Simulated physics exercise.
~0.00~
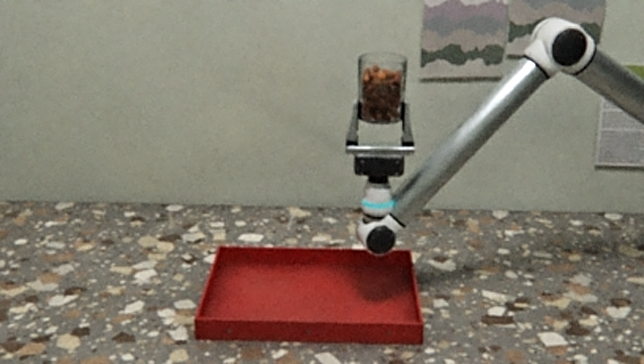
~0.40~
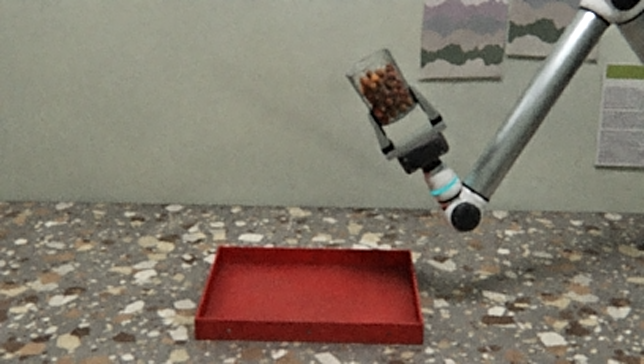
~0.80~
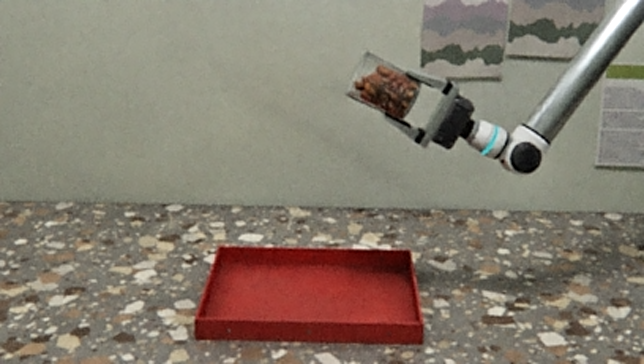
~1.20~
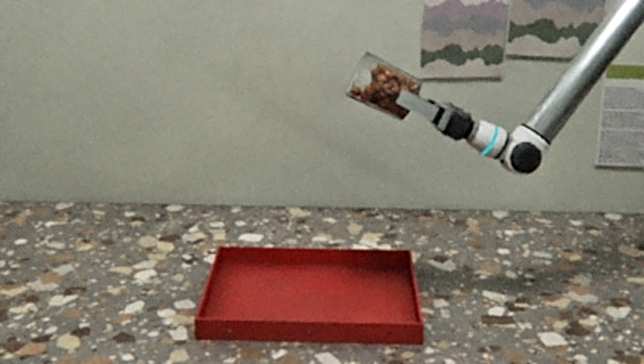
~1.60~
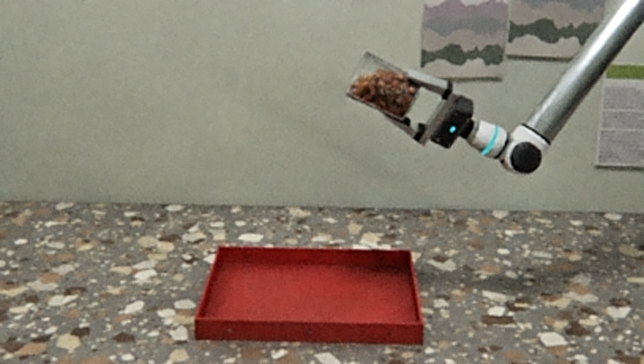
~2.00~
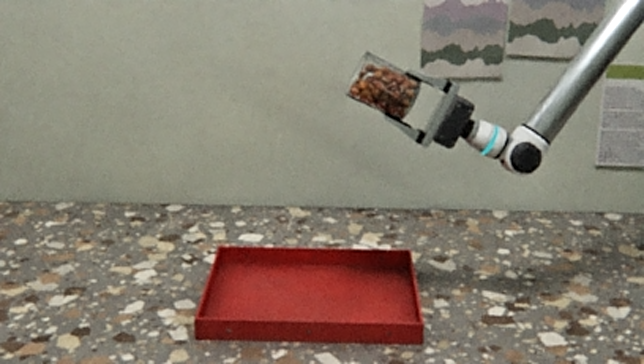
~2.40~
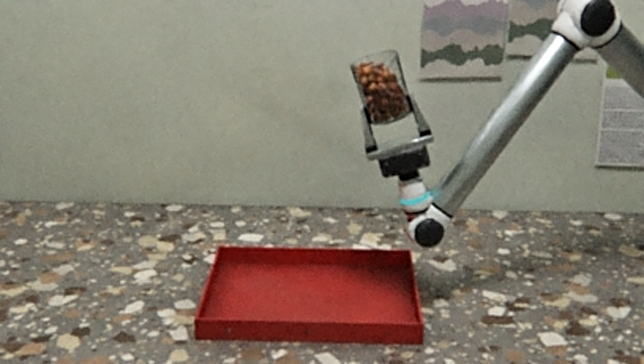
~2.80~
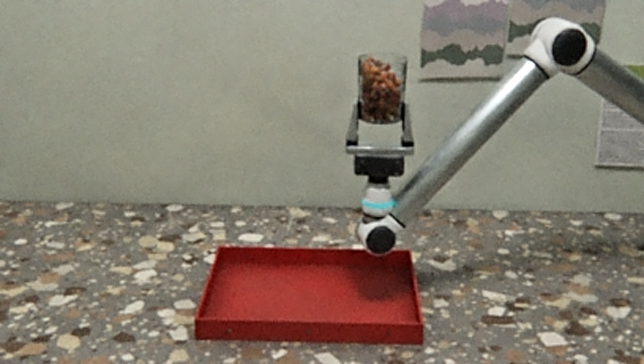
Robot arm tipping a glass beaker of hazelnuts above a red tray, rolling it, then standing it upright with the nuts still inside.
